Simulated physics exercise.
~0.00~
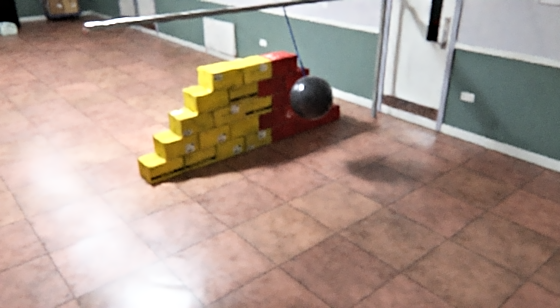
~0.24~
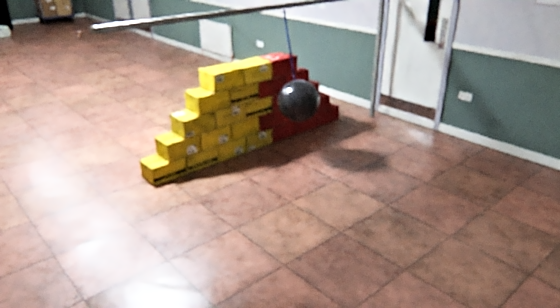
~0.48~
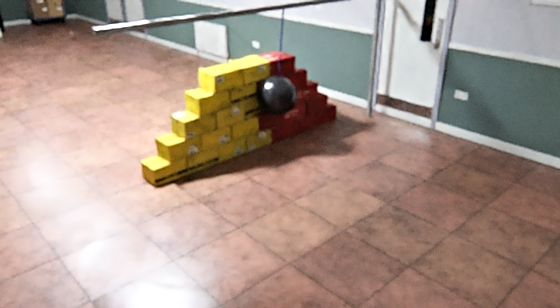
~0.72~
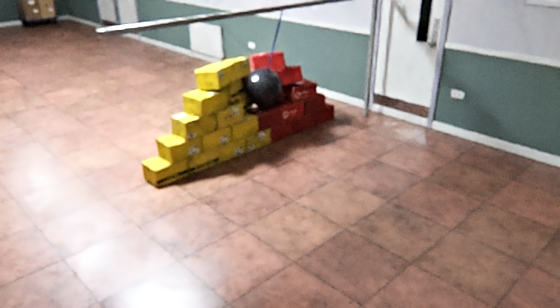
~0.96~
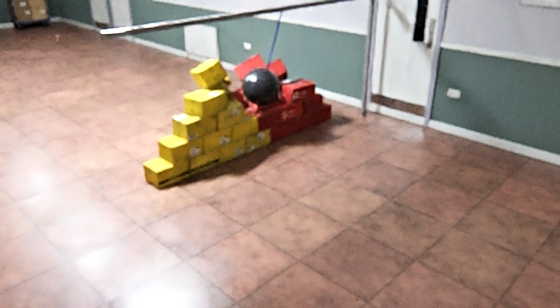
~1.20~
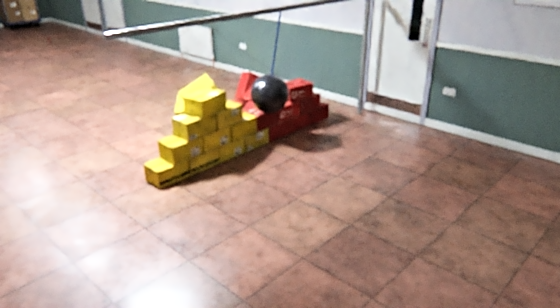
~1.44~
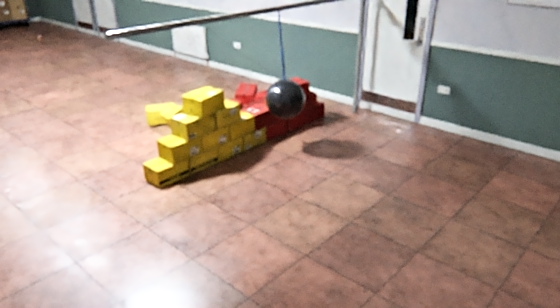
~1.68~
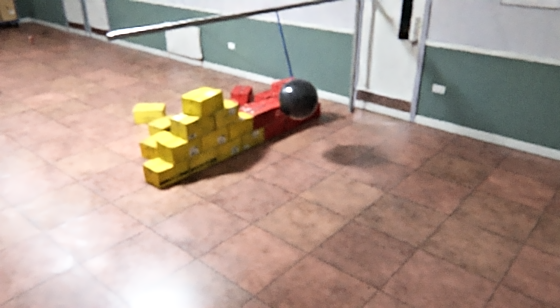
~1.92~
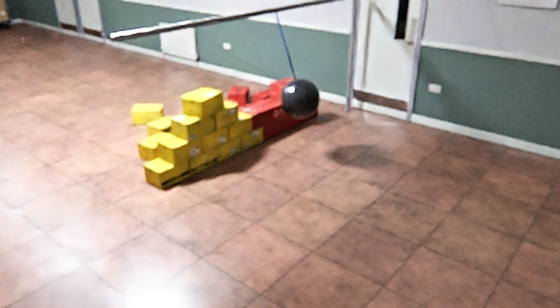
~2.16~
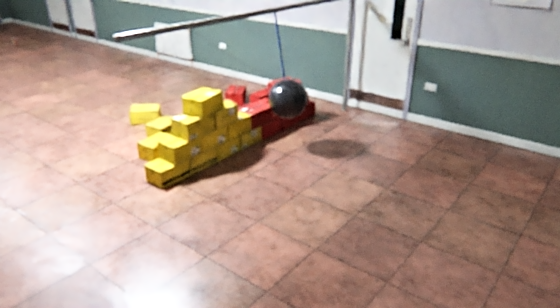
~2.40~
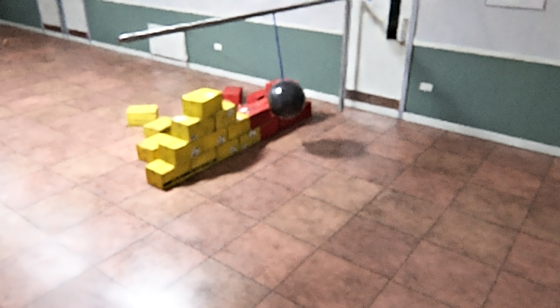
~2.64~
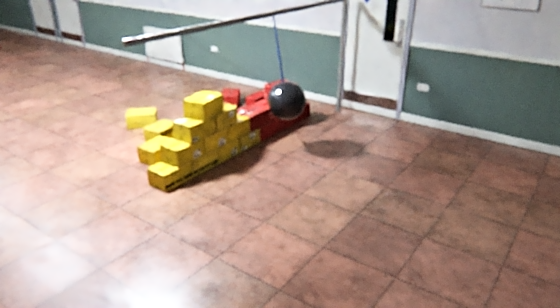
A dark ball hanging on a line swung left into a stepped wall of yellow and red boxes, knocking several off the top and behind it, then swung back to the right and hung near the red end, with much of the yellow side still stacked.
